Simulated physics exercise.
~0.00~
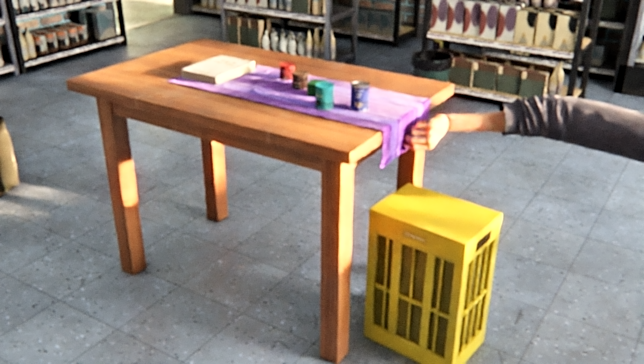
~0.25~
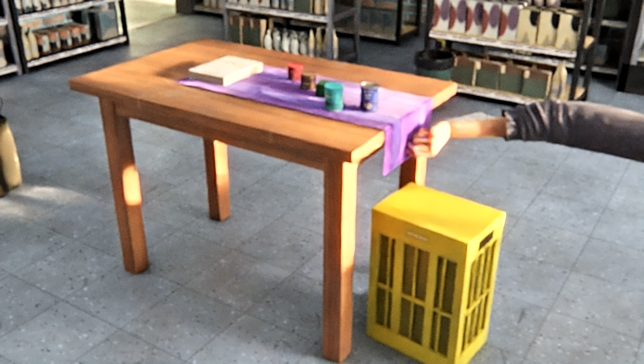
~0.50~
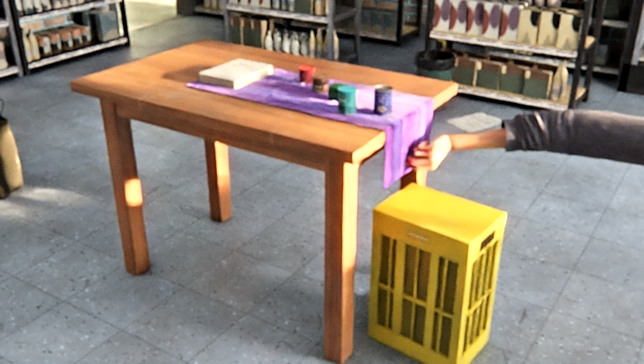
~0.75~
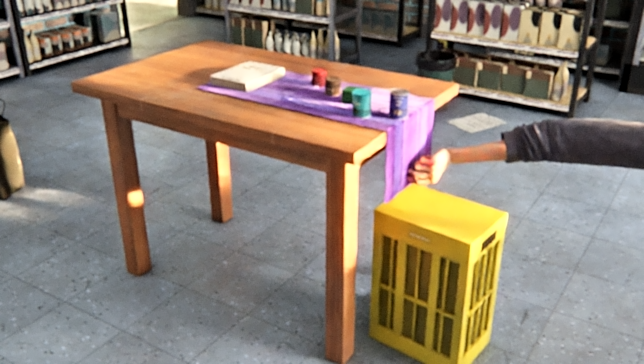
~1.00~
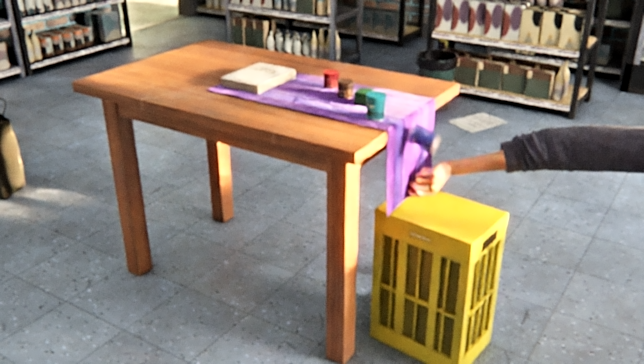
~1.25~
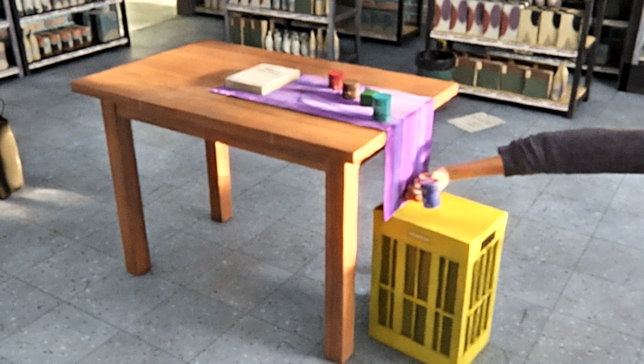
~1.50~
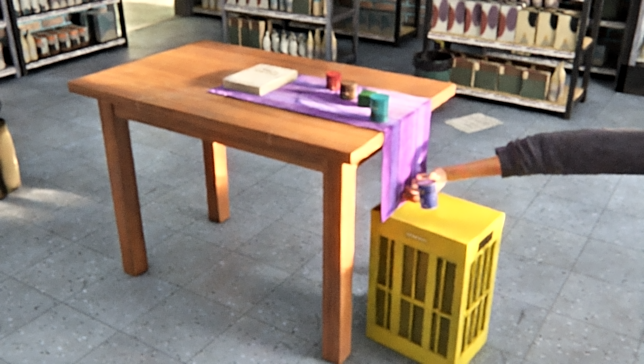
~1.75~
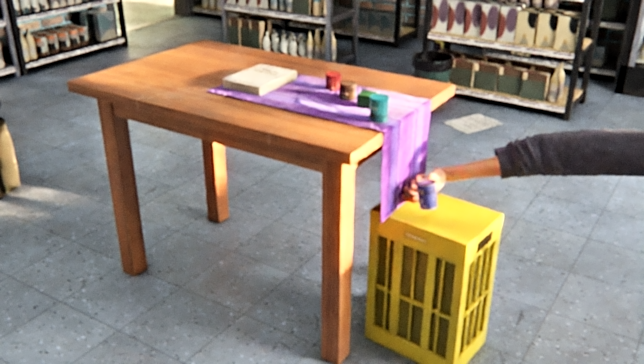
A hand draws the end of a purple tablecloth down toward a yellow crate, carrying a row of small things rightward across a wooden table until the blue can tips over the edge and ends upside down on the crate, while the others stay on the table.
